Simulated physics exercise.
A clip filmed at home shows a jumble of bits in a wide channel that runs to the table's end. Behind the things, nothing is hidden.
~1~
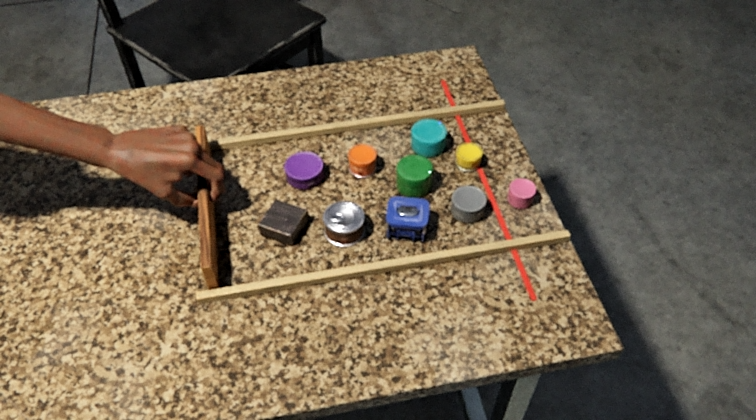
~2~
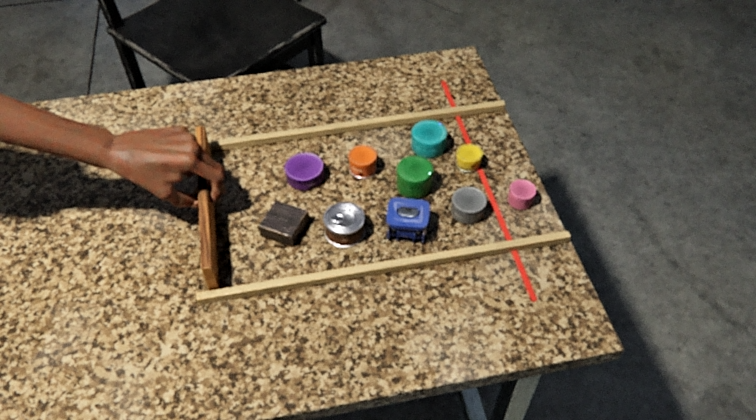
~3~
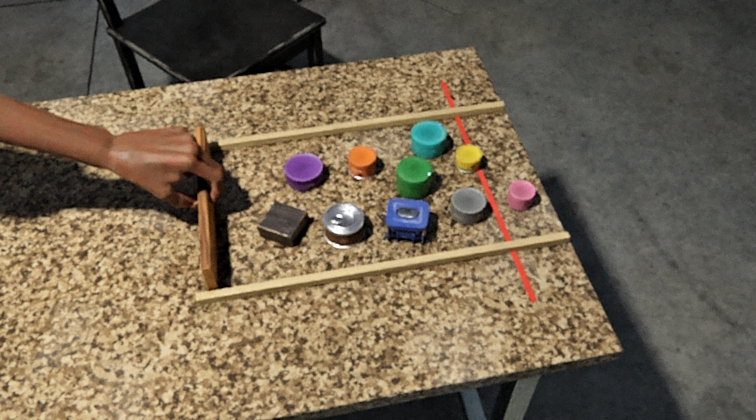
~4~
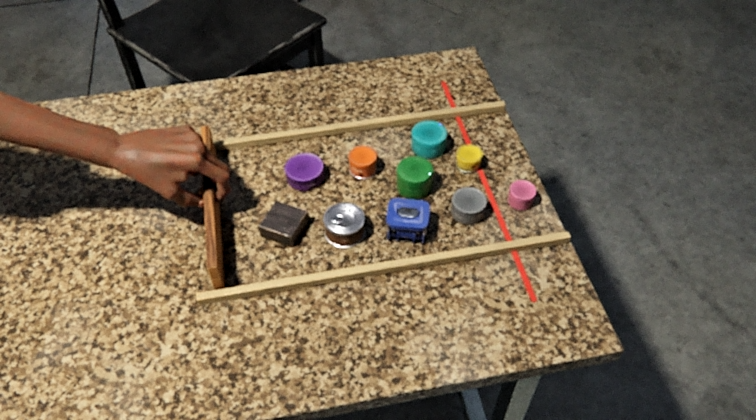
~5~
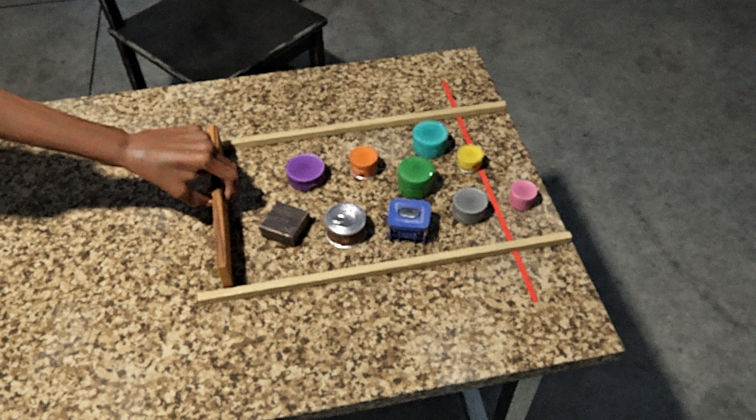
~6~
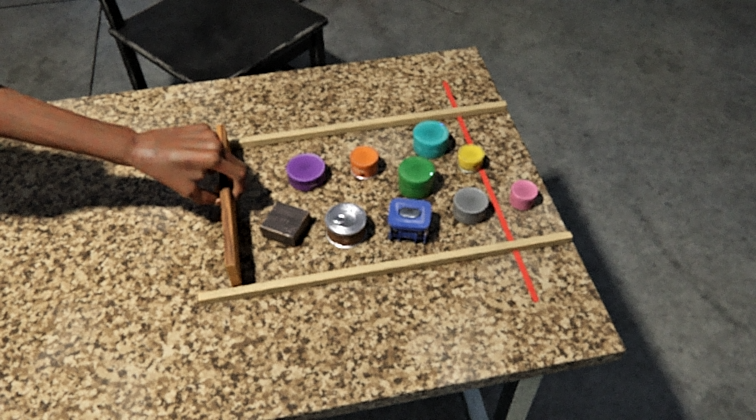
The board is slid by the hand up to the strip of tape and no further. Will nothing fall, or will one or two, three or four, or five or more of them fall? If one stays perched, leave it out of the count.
Once it stops, the band for pieces knocked off is three to four, pretty clearly.
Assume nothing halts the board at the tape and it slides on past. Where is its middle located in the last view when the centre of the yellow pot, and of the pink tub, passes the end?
First it's close to (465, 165), next close to (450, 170).
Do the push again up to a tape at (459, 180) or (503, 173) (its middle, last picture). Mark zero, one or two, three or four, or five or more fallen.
Lab note - per position, in order: 1 or 2; five or over.
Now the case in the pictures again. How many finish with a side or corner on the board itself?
The number is 4.
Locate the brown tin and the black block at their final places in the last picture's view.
The brown tin at (519, 204), the black block at (505, 178).
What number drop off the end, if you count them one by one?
The figure is 3, exactly.
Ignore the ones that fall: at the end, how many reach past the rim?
Tally: 3.
Soon after, none off yet; pink tub at rest near (523, 195); yellow pot at rest near (471, 159); grey tub at rest near (470, 206).
Then, none off yet; pink tub moving near (527, 193); yellow pot moving near (479, 159); grey tub moved about its own width near (502, 201).
At rest, the number that fall off is three or four; fallen, grey tub, yellow pot and pink tub.
